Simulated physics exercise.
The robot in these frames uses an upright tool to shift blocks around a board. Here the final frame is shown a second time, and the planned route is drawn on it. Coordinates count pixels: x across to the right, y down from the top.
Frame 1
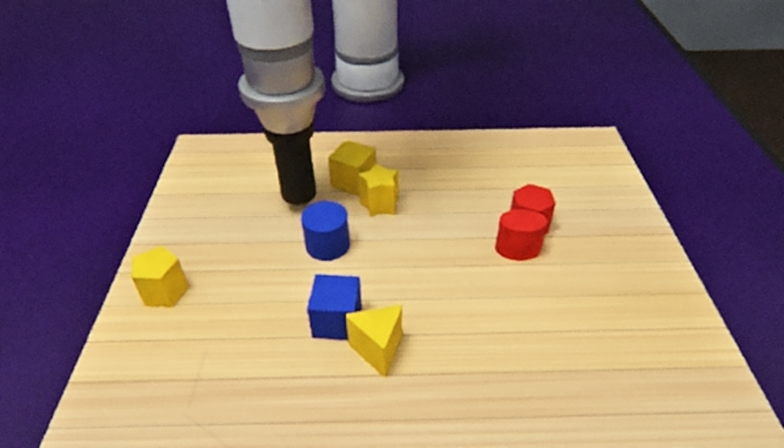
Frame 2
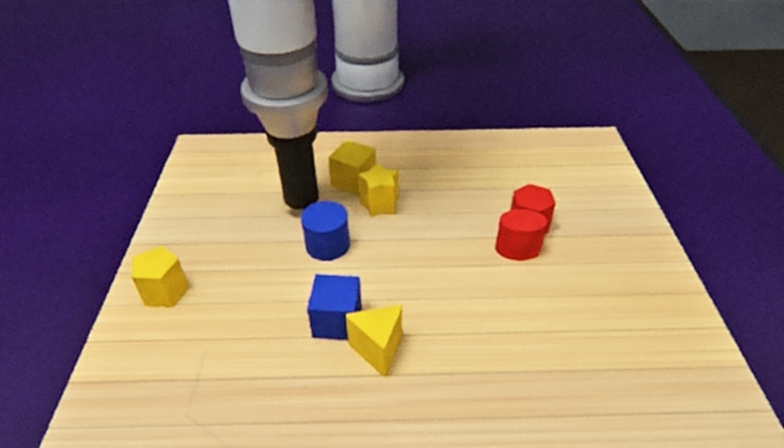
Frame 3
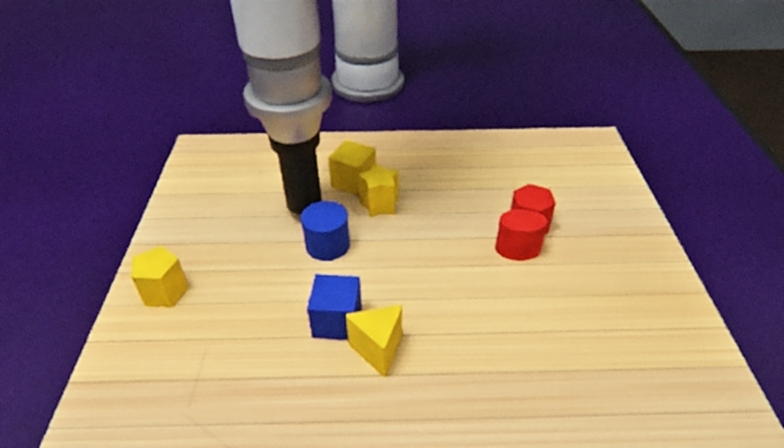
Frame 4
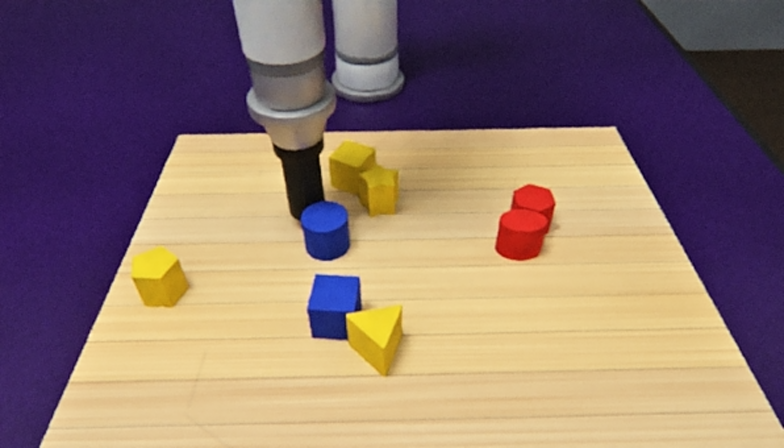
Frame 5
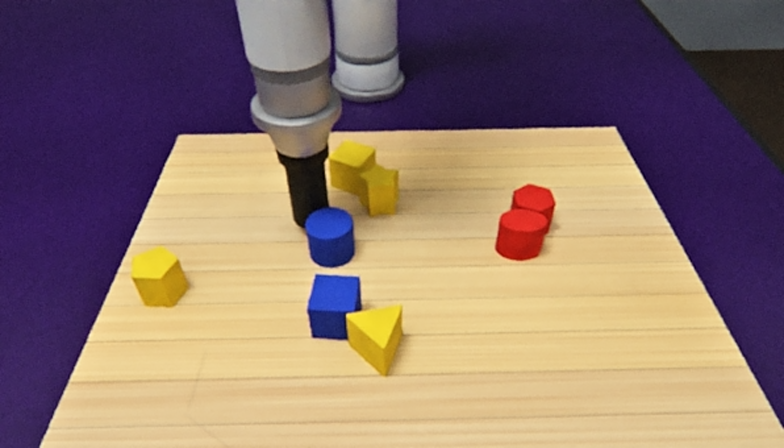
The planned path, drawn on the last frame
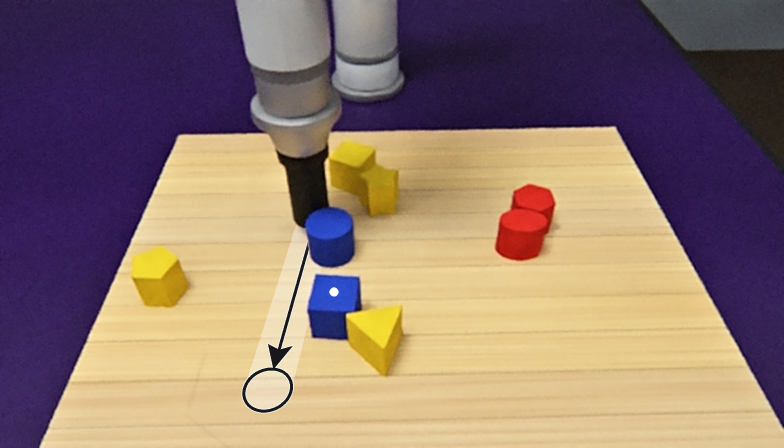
The robot's black tool crept slightly down and to the right across the wooden board toward the blue round block, then nudged it a tiny bit the same way while the other blocks stayed still.
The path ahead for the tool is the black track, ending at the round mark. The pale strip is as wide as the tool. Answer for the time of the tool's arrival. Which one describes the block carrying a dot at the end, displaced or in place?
That block stands still.
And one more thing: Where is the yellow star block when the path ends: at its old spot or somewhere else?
The yellow star block keeps its place.
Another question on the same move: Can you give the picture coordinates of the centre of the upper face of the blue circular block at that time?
The middle of its upper face will lie at (340, 248).
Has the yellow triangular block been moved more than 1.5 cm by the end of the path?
No, I don't think so.
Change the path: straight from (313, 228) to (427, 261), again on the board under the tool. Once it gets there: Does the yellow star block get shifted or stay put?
Same place.
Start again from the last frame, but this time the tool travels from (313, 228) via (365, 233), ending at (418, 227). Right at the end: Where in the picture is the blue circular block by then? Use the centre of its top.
Put as a pixel place, it's (348, 232).
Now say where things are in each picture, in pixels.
Lower end of the tool at (299, 194), tops of blocks, blue circular block at (324, 216), blue square at (334, 292), yellow triangular block at (377, 322), yellow star block at (379, 176), in the first picture.
Tool at (301, 198), blocks as before, in the second picture.
Tool at (304, 203), blocks as before, in the third picture.
Tool at (308, 210), blocks as before, in the fourth picture.
Tool at (312, 217), blue circular block at (329, 222), blue square at (334, 292), yellow triangular block at (377, 322), yellow star block at (379, 176), in the fifth picture.
The drawn path runs from (313, 228) to (268, 389); the dot is on the blue square.
The first path, step by step. One third of the way, tool at (299, 262); blue circular block at (340, 248).
Two thirds of the way, tool at (283, 316); blue circular block at (340, 248).
At the end, tool at (265, 379); blue circular block at (340, 248); blue square not moved; yellow triangular block not moved; yellow star block not moved.
